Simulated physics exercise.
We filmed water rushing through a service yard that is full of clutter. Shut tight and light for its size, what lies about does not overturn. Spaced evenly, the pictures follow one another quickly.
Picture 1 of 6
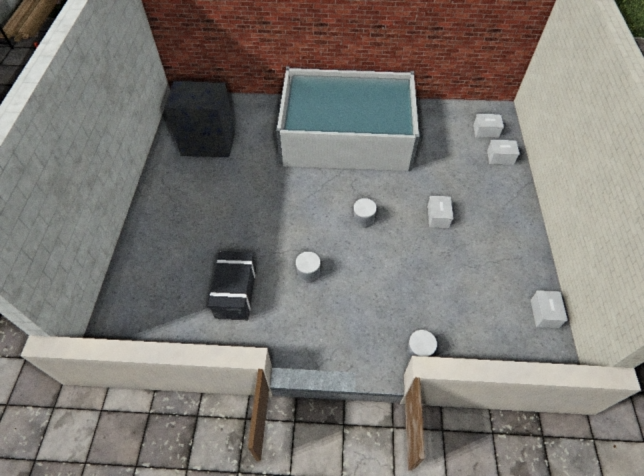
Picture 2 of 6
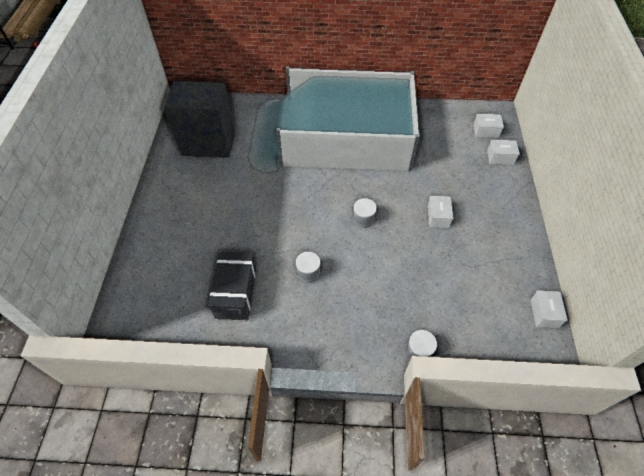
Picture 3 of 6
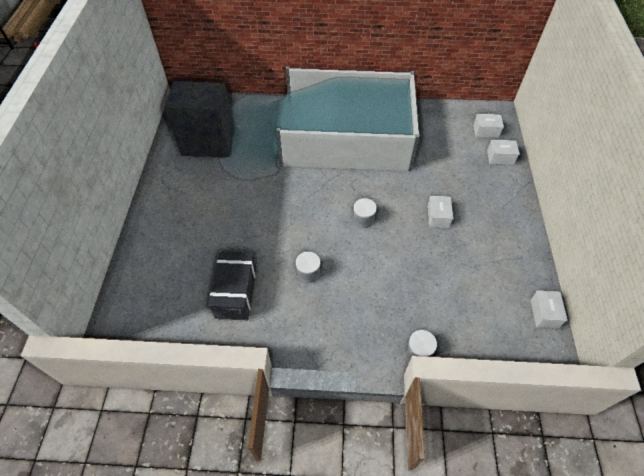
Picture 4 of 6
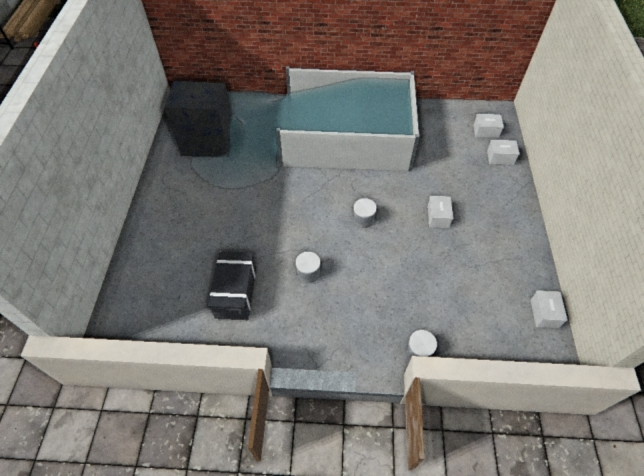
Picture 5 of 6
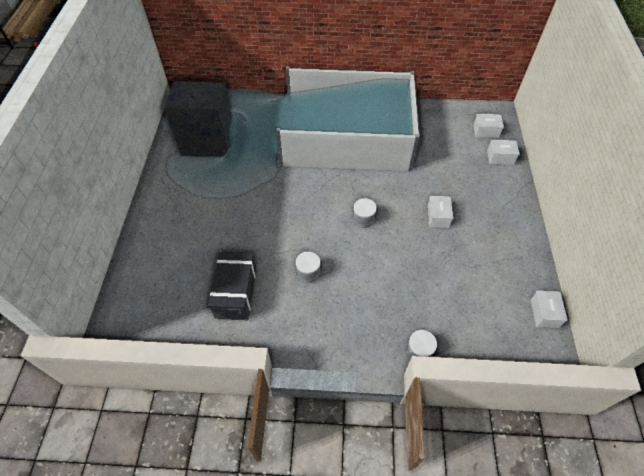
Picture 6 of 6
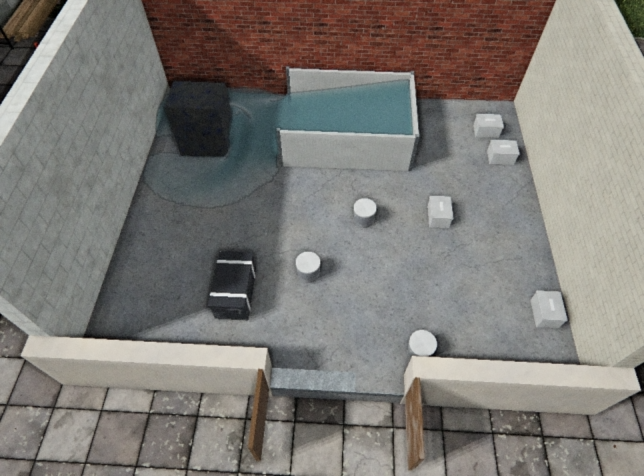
Water poured out of the left side of a raised tank by the brick wall and spread across the yard floor, surrounding the dark block nearby, while the scattered blocks and round objects stayed put.
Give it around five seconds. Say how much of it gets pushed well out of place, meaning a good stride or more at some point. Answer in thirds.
One to two thirds.
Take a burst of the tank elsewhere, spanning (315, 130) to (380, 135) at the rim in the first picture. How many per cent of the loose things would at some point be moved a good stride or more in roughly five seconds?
60 % or thereabouts.
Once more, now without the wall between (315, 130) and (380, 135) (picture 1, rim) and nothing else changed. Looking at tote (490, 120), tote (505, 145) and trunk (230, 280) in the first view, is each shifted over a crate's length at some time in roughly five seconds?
Object by object: Less than that, less than that, displaced that much.
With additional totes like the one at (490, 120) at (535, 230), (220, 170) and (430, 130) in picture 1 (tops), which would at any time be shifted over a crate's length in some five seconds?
As listed: Less than that, shifted that much, not that far.
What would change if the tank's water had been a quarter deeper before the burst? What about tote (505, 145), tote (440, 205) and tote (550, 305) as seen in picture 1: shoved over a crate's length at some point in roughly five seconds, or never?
In sequence: Fell short, fell short and fell short.
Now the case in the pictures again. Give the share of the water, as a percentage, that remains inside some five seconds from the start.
98 %.
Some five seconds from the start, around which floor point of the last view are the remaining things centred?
At about (449, 230).
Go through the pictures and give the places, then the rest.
In the first picture, a tote at (442, 207) rests on the ground; a pail at (365, 207), on the bottom; 0 of 8 have shifted.
In the second picture, a tote at (442, 207) rests on the ground; a pail at (365, 207) rests on the ground; 0 of 8 have shifted.
In the third picture, a tote at (442, 207), on the bottom; a pail at (365, 207) rests on the ground; 0 of 8 have shifted.
In the fourth picture, a tote at (442, 207) rests on the ground; a pail at (365, 207) rests on the ground; 0 of 8 have shifted.
In the fifth picture, a tote at (442, 207) rests on the ground; a pail at (365, 207), on the bottom; 0 of 8 have shifted.
In the sixth picture, a tote at (442, 207) rests on the ground; a pail at (365, 207) rests on the ground; 0 of 8 have shifted.
A moment on, 0 of 8 are well off their spots; 0 afloat.
Next, 0 of 8 are well off their spots; 0 afloat.
Later, 0 of 8 are well off their spots; 0 afloat.
In the end, 3 of 8 are well off their spots, and 3 have been at some point; 2 afloat.
